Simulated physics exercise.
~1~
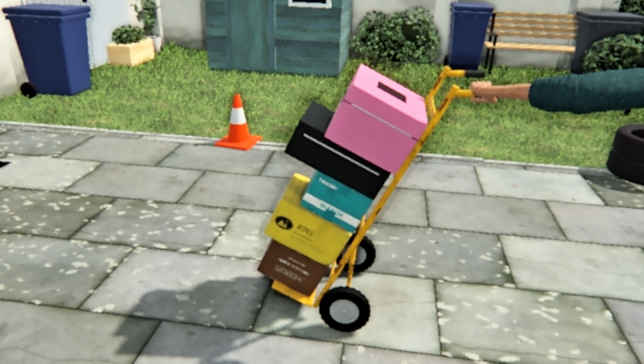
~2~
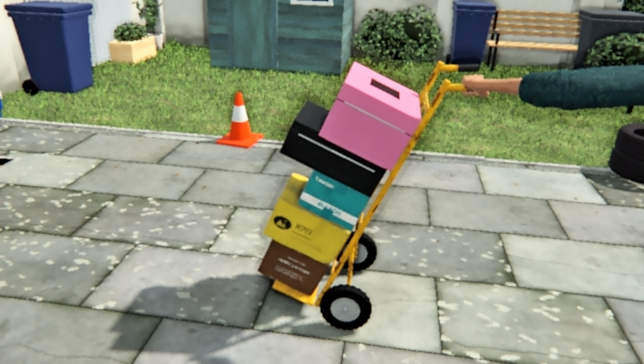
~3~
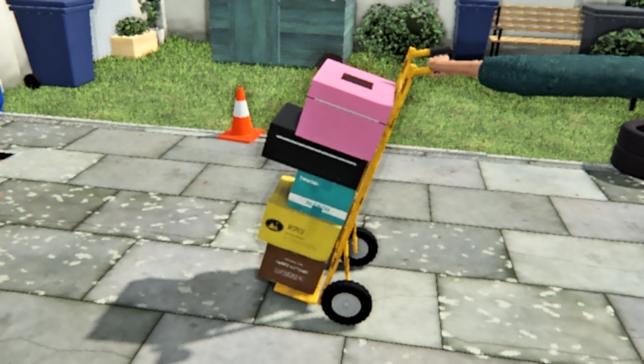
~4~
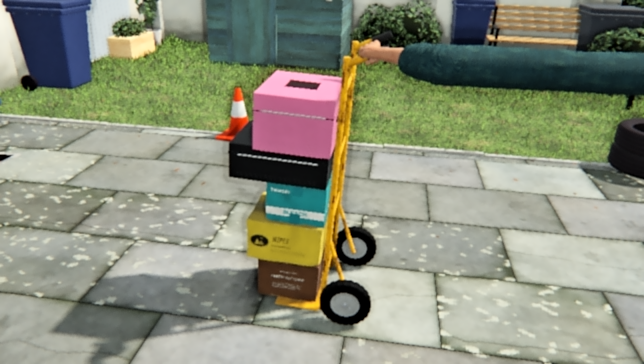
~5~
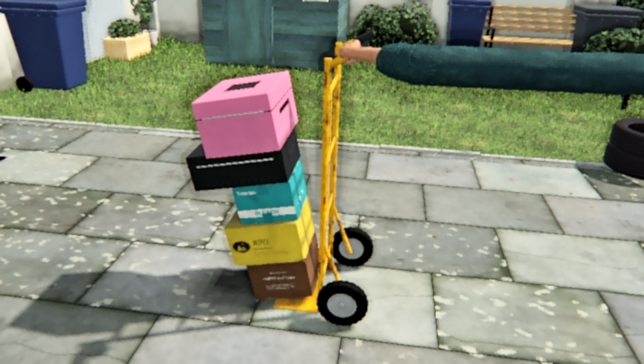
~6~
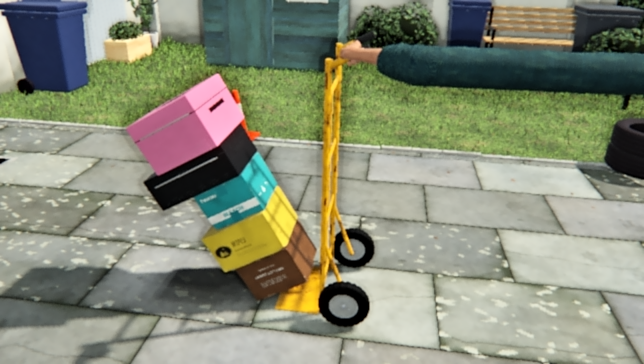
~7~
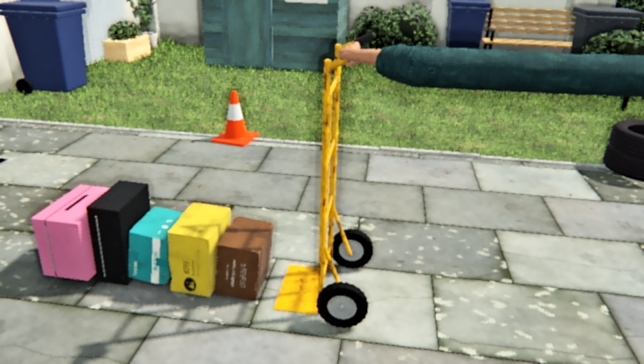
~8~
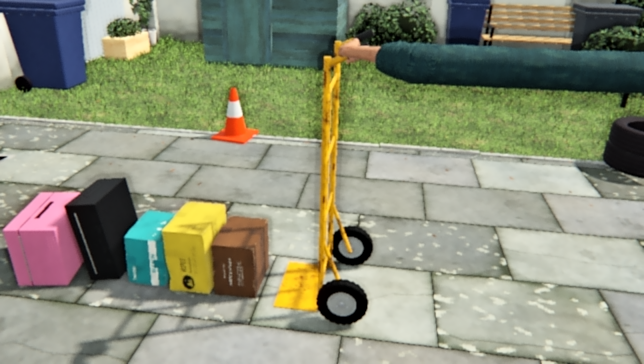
On a paved yard beside a strip of grass, an arm in a dark green sleeve holds a yellow two-wheeled hand truck tilted back to the right, loaded with five boxes. From the bottom they are brown, yellow, turquoise, black and pink. The hand swings the truck up until it stands upright, and the stack leans out to the left, away from the frame. The whole column then topples over leftward past an orange cone. The boxes end up in a row on their sides, the brown one nearest the toe plate, while the hand still holds the upright truck.
